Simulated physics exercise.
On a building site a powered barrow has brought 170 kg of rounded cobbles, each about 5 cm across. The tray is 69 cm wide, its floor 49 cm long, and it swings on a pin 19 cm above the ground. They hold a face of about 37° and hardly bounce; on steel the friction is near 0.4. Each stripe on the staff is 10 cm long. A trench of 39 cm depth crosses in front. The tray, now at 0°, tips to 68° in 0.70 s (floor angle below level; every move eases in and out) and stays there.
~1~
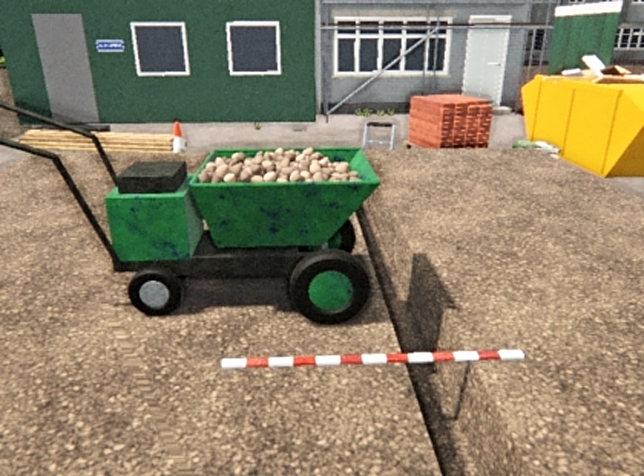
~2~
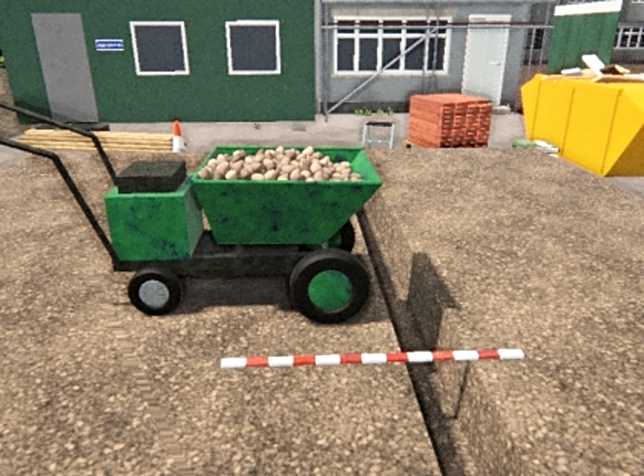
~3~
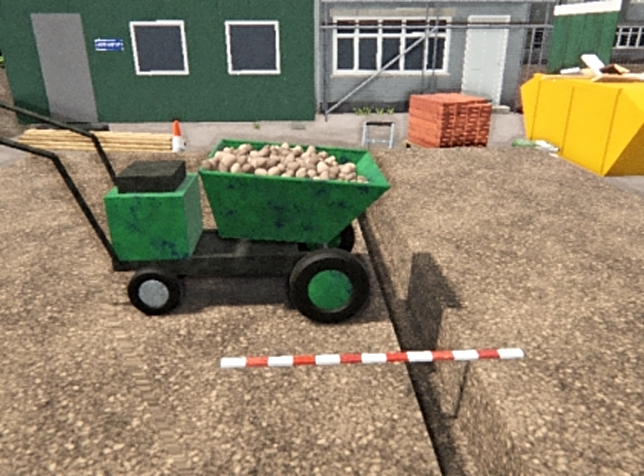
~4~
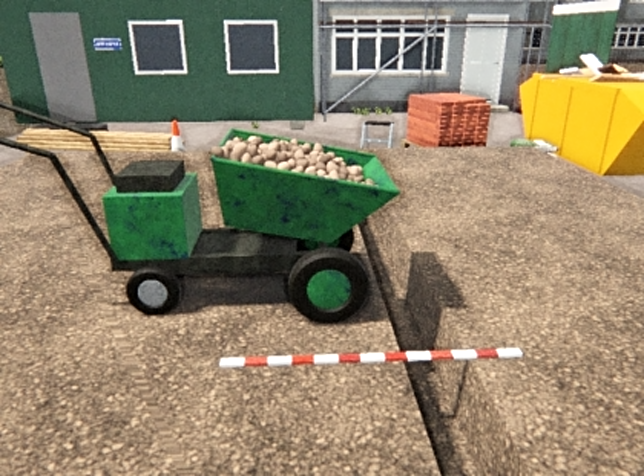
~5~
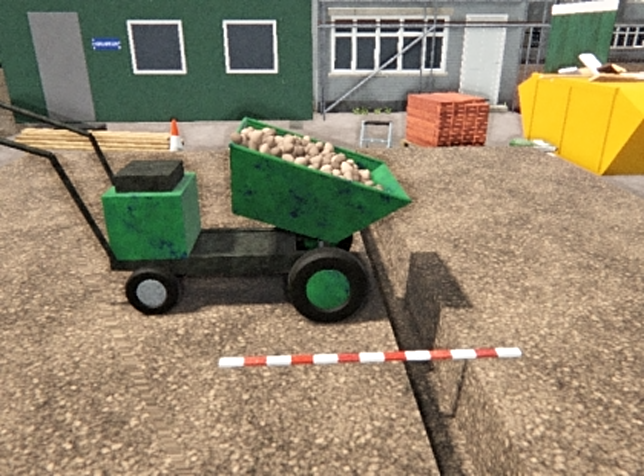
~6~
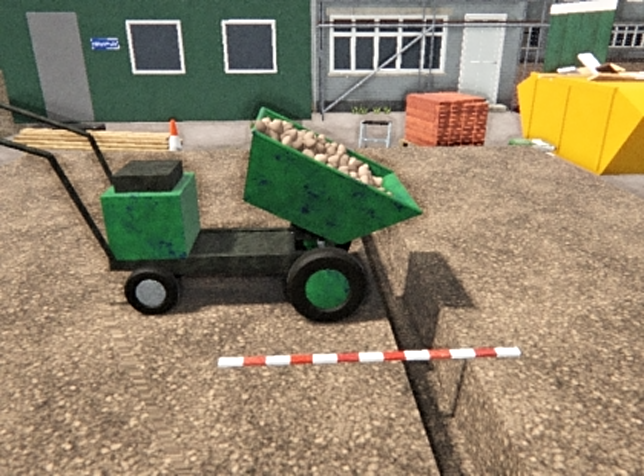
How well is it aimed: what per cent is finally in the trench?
Some 24 per cent of it.
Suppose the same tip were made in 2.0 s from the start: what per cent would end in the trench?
It would be near 25 per cent.
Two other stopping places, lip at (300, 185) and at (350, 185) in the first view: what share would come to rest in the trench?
Near 85 per cent from the first place, 45 from the second.
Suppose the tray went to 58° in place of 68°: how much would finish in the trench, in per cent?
Then about 15 per cent.
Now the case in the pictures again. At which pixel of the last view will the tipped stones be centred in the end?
Around (474, 281).
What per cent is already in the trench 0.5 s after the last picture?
Some 0 per cent.
Then, 0.2 s after the last picture the floor is at 57°, 100 % in the tray; the foremost stones are at (424, 228).
Then, 0.5 s after the last picture the floor is at 68°, 71 % in the tray, 29 % past the trench; the foremost stones are at (507, 282).
Then, 0.8 s after the last picture the floor is at 68°, 29 % in the tray, 1 % in the trench, 70 % past the trench; the foremost stones are at (632, 280).
Then, 2.8 s after the last picture the floor is at 68°, 0 % in the tray, 24 % in the trench, 76 % past the trench; the foremost stones are past the picture's edge.
